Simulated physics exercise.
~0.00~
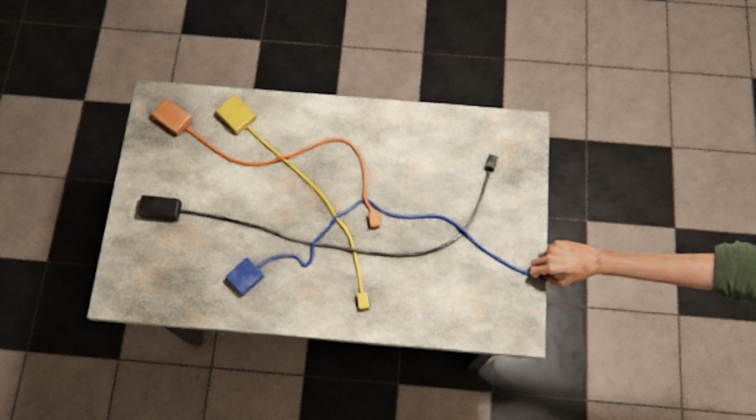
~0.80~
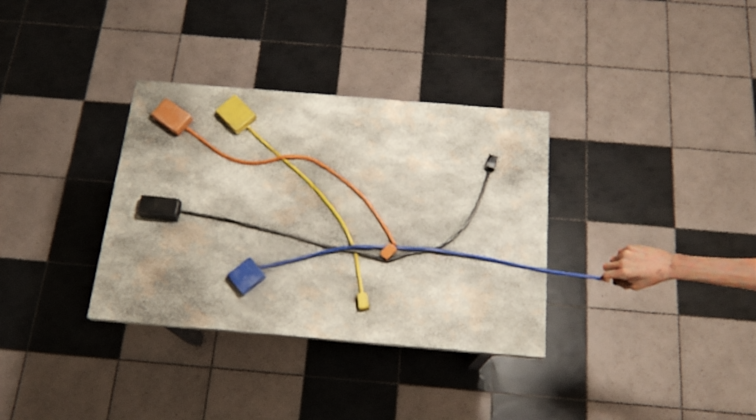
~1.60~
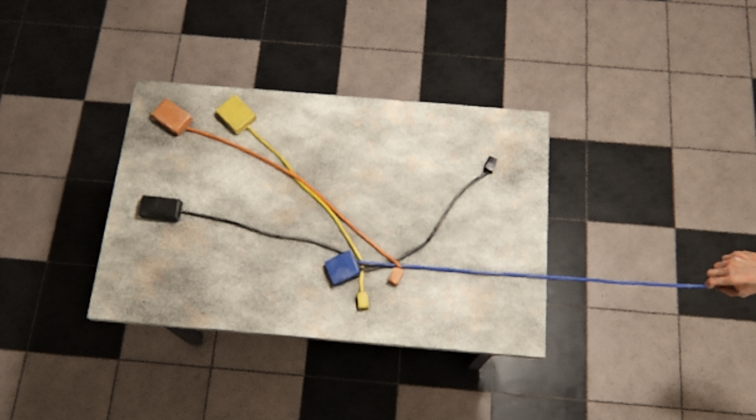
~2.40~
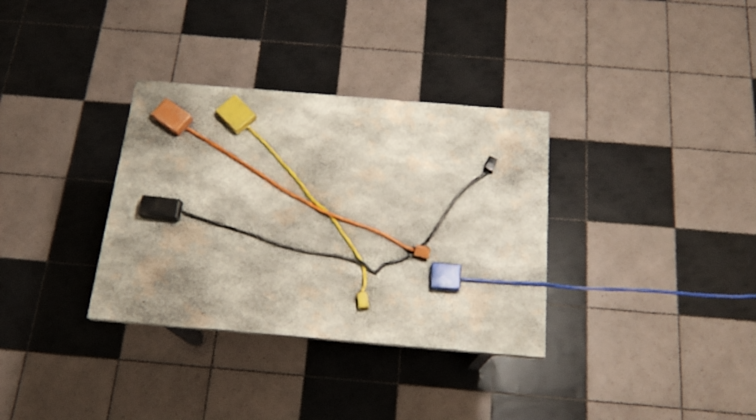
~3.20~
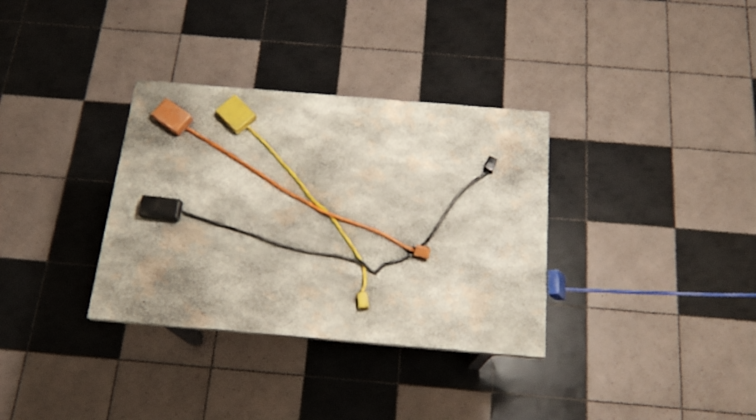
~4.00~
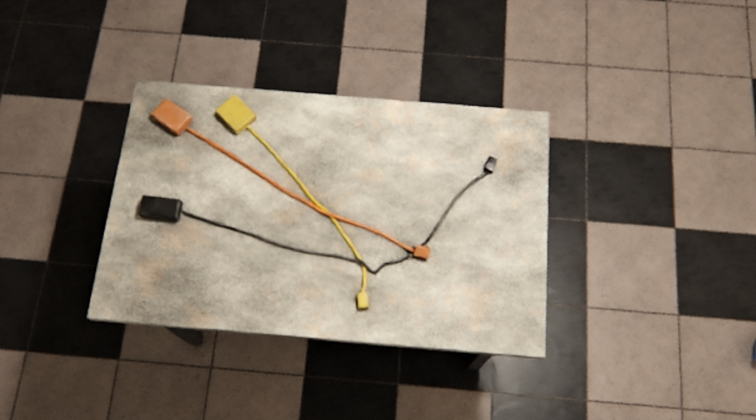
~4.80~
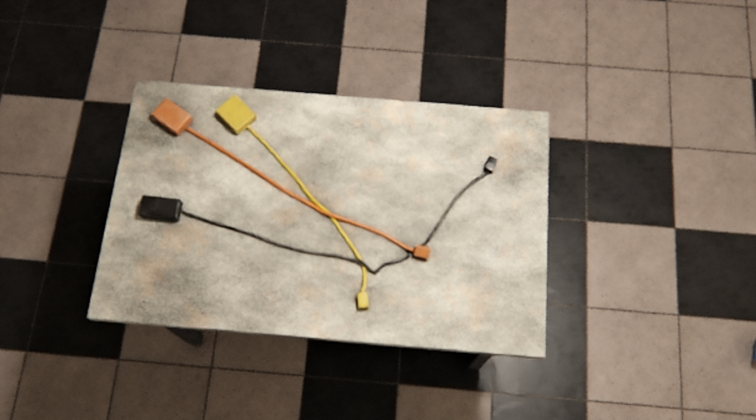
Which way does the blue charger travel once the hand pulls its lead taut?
The blue charger slides to the right across the table and goes off that side.
The video shows a hand pulling the blue lead off the right side of a table where four leads lie crossed, dragging its charger over the edge and shifting the orange plug, while the orange, yellow and black leads remain on the table.
